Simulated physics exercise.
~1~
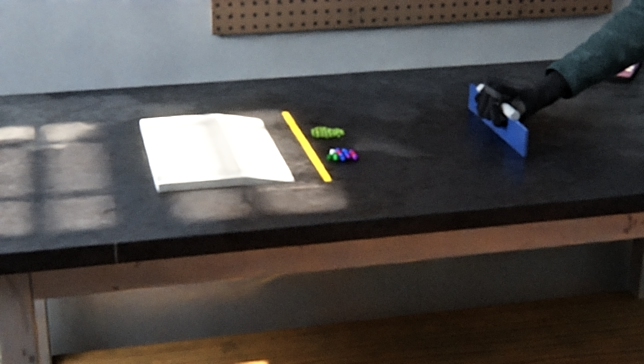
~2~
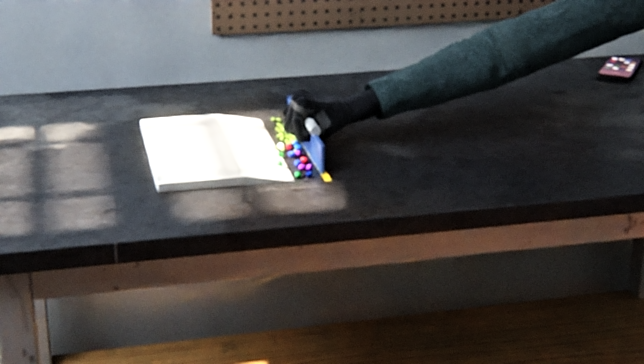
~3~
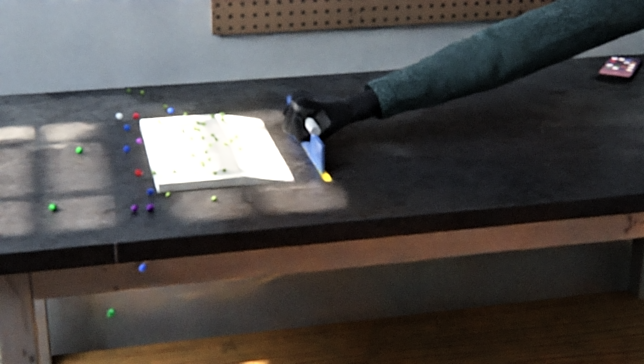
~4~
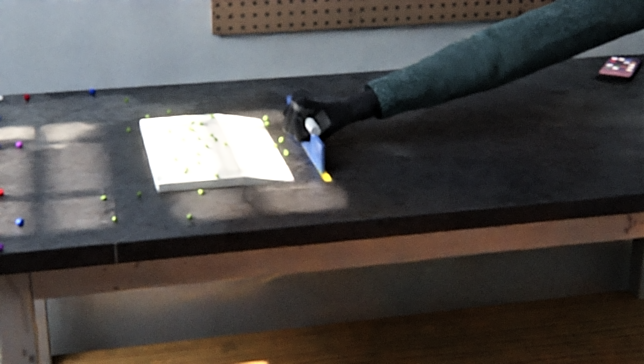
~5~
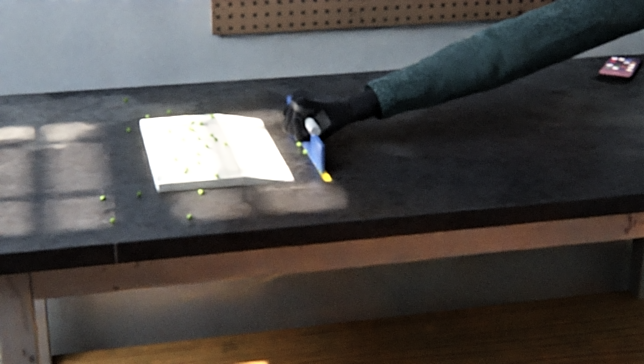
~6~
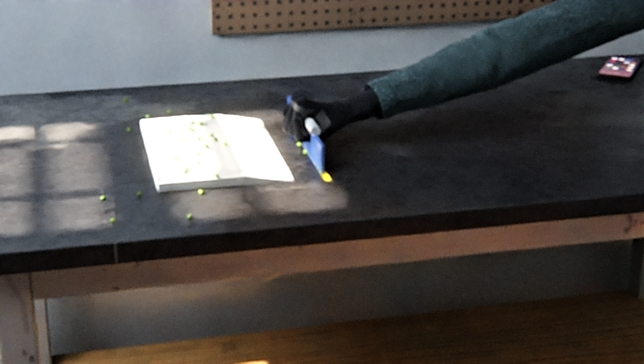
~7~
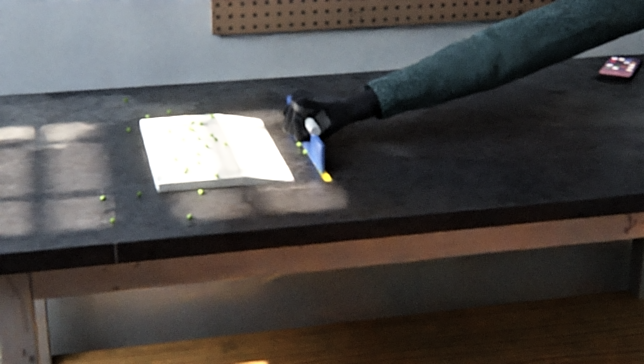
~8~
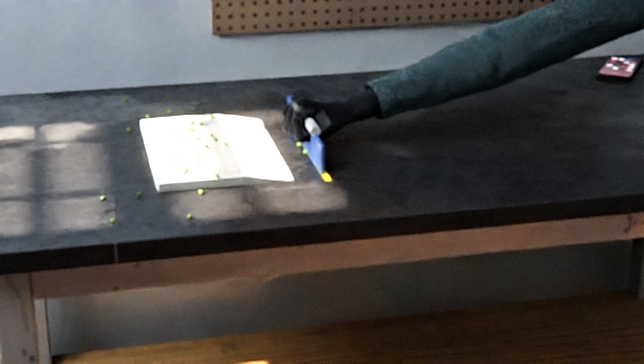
On a dark workbench, a gloved hand swept a blue scraper left into two small piles of colorful beads and stopped at the yellow tape, sending them scattering over the white ramp; the multicolored ones rolled out of sight while some green ones stayed scattered about.
